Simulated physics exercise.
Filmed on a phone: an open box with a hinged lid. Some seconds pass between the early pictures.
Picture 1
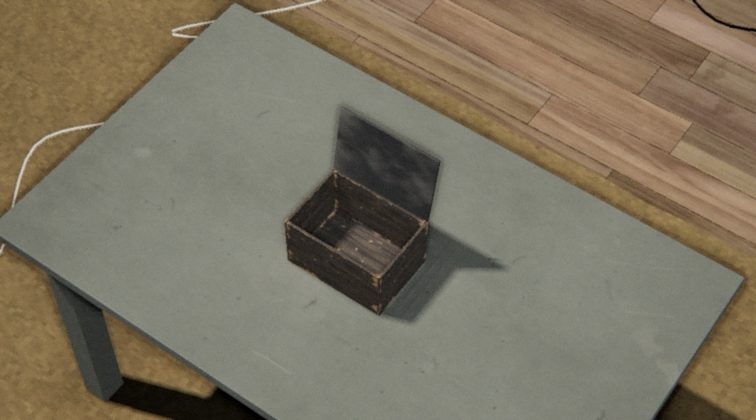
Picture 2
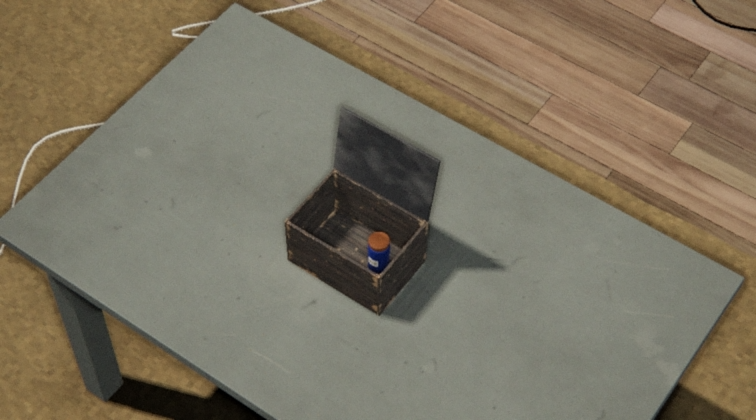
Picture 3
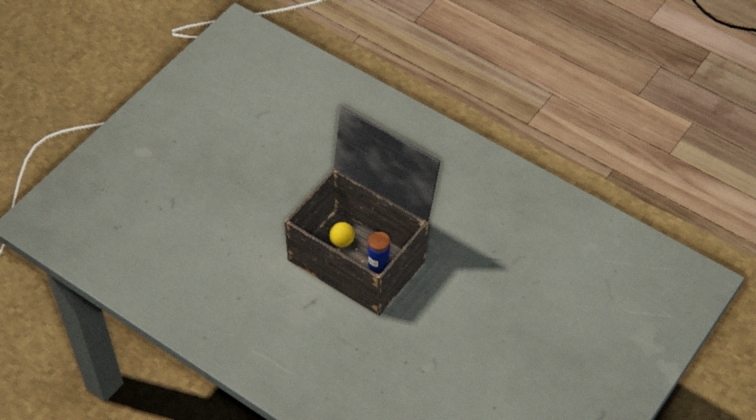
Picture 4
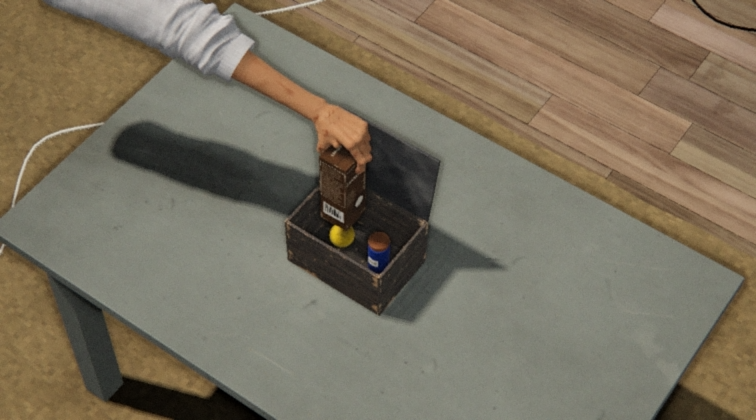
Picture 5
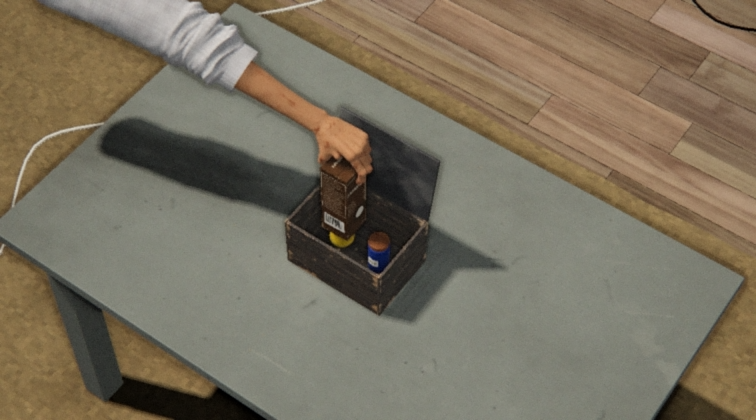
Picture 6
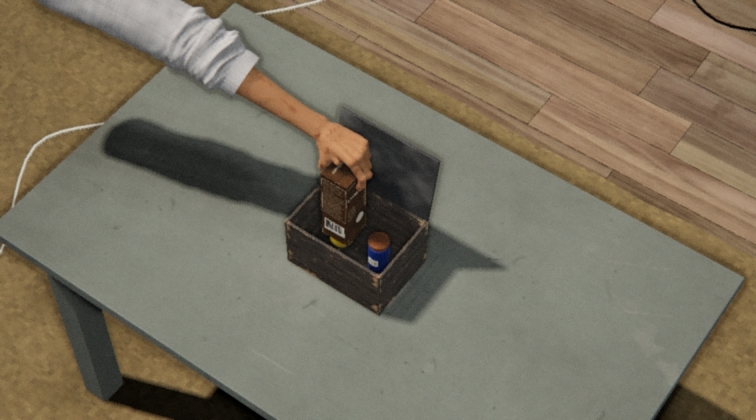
A blue shaker with an orange top appeared in the open box, then a yellow ball beside it, and a hand lowered a brown carton into the box, still gripping its top.
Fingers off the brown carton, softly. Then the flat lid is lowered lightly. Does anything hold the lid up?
As it turns out, it is held up.
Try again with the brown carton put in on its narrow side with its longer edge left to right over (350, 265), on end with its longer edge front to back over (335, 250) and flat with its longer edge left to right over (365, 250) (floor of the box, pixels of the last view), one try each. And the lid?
In the first case it closes; in the second case it will not close; in the third case it sits on the rim.
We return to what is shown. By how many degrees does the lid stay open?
About 35°.
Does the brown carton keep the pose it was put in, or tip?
It ends up tilted.
Then, 0.60 s past the last view, brown carton rocked 46° from its first pose near (367, 237); blue shaker displaced about its own width; yellow lemon displaced about its own width.
Then, 1.40 s past the last view, lid 72° above the rim; brown carton rocked 46° from its first pose near (367, 236); blue shaker displaced about its own width; yellow lemon displaced about its own width.
Then, 3.00 s past the last view, lid 42° above the rim; brown carton rocked 49° from its first pose near (364, 238); blue shaker displaced about its own width; yellow lemon displaced about its own width.
Finally, lid 35° above the rim; down or leaning hard in the box, brown carton; moved from the start, blue shaker; yellow lemon still in place. Final places as the last picture's camera would see them, brown carton near (360, 241).
